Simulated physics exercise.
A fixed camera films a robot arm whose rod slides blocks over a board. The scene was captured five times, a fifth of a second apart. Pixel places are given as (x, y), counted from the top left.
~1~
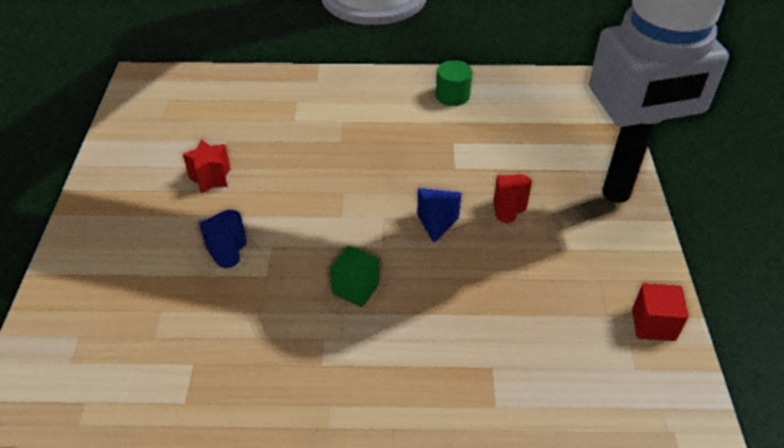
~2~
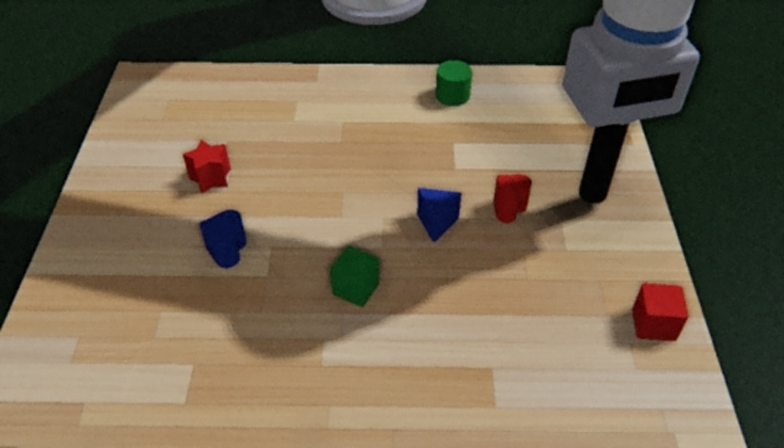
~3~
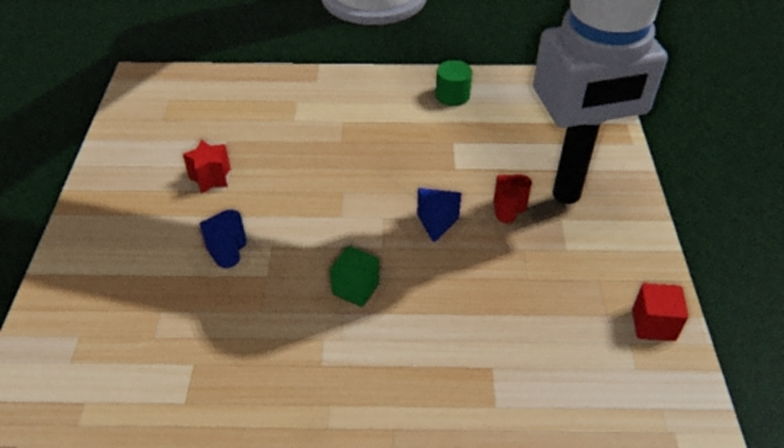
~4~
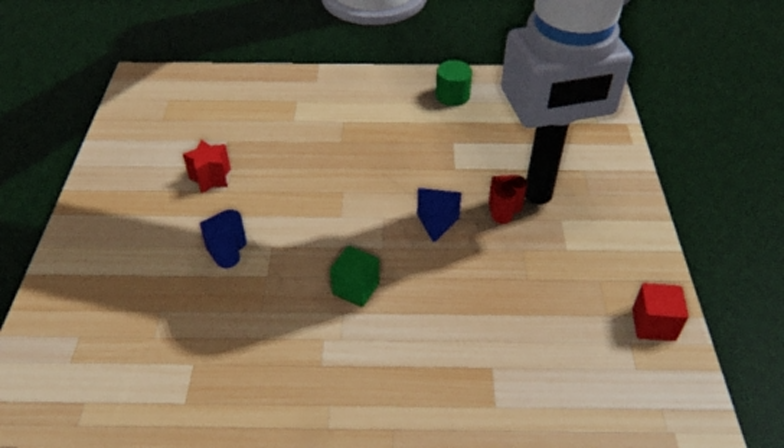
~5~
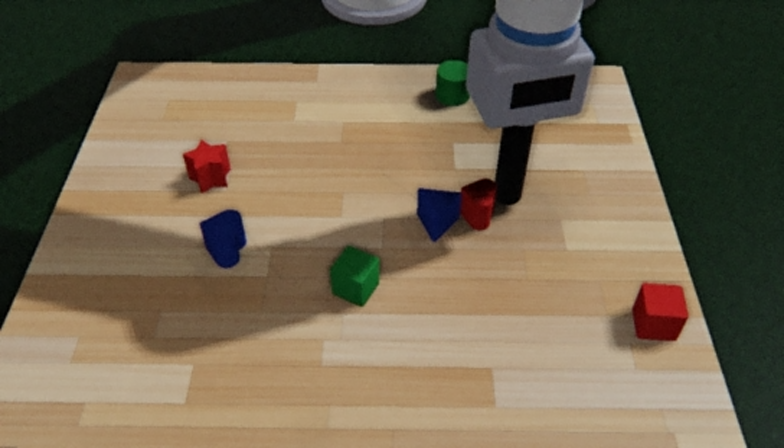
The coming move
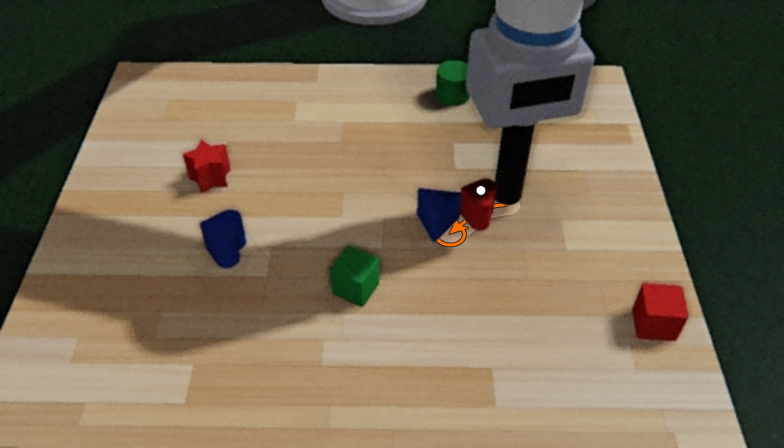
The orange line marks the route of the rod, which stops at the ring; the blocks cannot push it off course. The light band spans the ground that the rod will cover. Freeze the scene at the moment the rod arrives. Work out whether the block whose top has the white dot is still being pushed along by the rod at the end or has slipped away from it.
I'd say it is still being pushed.
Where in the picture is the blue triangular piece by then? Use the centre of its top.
It should be at about (410, 217).
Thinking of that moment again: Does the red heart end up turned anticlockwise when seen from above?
That would be a yes.
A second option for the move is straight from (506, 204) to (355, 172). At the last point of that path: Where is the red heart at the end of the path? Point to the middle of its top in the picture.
Its top centre is at about (459, 189).
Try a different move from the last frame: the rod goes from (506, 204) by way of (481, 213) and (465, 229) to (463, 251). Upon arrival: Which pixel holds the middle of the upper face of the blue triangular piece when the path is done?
At the end it should sit near (396, 217).
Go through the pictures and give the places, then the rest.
Tip of the rod at (616, 193), middles of tops, blue triangular piece at (438, 199), red heart at (513, 184), in the first frame.
Rod at (593, 194), nothing pushed, in the second frame.
Rod at (567, 194), nothing pushed, in the third frame.
Rod at (538, 195), red heart at (508, 185), in the fourth frame.
Rod at (507, 195), blue triangular piece at (438, 199), red heart at (481, 190), in the fifth frame.
The line goes from (506, 204) through (483, 209) and (466, 221) to (450, 234); the dot is on the red heart.
The first path, step by step. Halfway along, rod at (475, 206); blue triangular piece at (417, 210), turned 45° clockwise; red heart at (456, 207), turned 35° anticlockwise.
At the end, rod at (450, 225); blue triangular piece at (410, 217), turned 90° clockwise; red heart at (443, 229), turned 80° anticlockwise.
